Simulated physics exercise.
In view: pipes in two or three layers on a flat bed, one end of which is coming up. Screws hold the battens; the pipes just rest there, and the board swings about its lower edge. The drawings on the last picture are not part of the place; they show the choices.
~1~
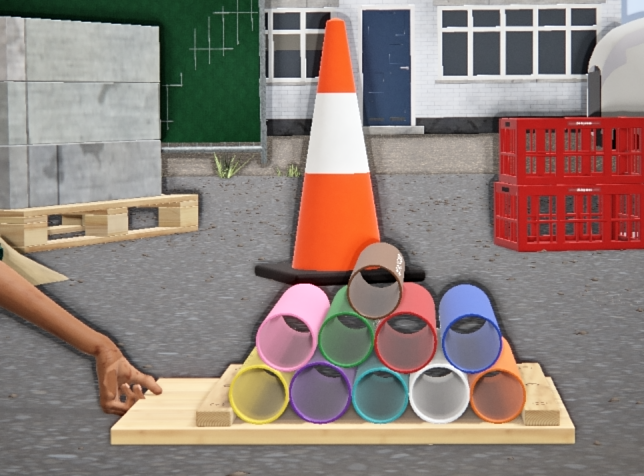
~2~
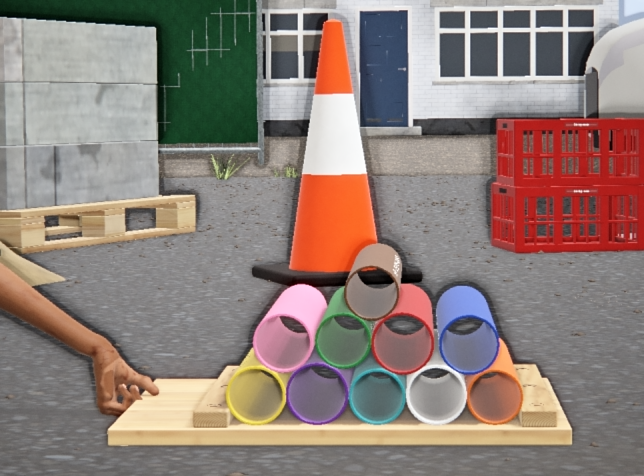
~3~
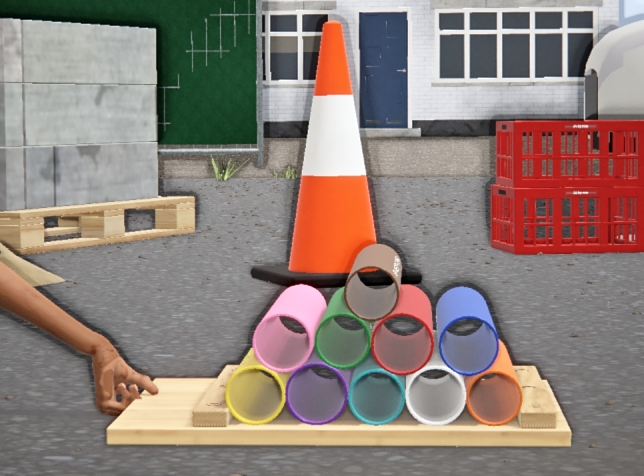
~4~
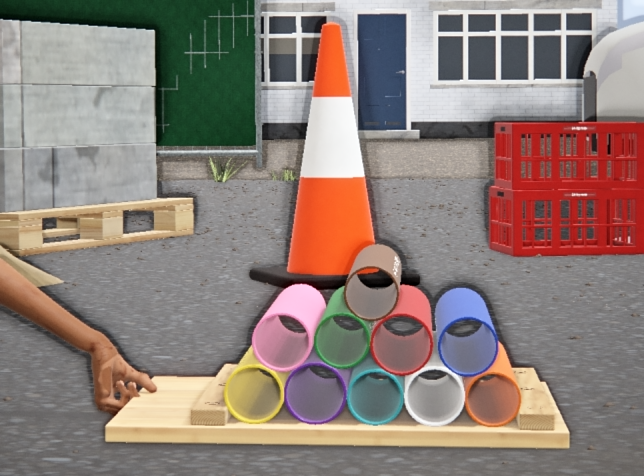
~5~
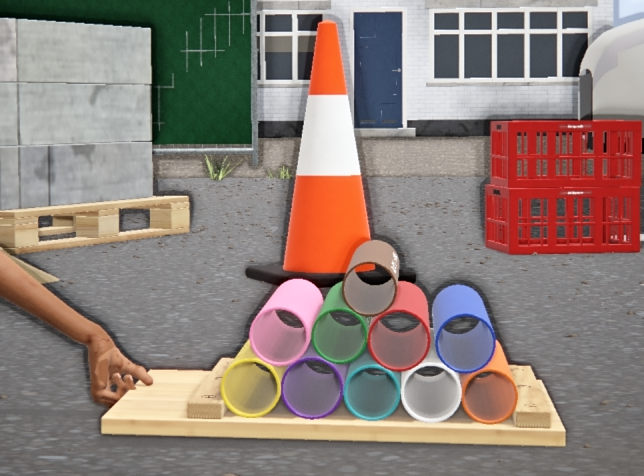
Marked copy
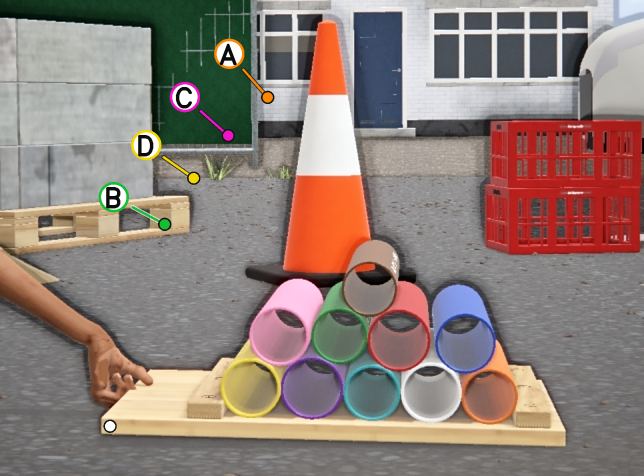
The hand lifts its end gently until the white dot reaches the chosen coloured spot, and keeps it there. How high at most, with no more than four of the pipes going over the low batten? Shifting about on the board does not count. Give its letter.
Lift it to B and no more.
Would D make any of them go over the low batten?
Yes.
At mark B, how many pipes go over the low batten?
It comes to four.
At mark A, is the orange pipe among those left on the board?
No.
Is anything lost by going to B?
Yes, at B.
On the marked copy, A at (268, 97); B at (165, 224); C at (228, 135); D at (194, 178); the white dot at (110, 426).
With B. Early on, board at 17°.
Further on, board at 28°.
At the end, board at 28°, four over the low batten (blue, red, green, brown).
As for the rest, A ten over the low batten; C ten over the low batten; D five over the low batten.
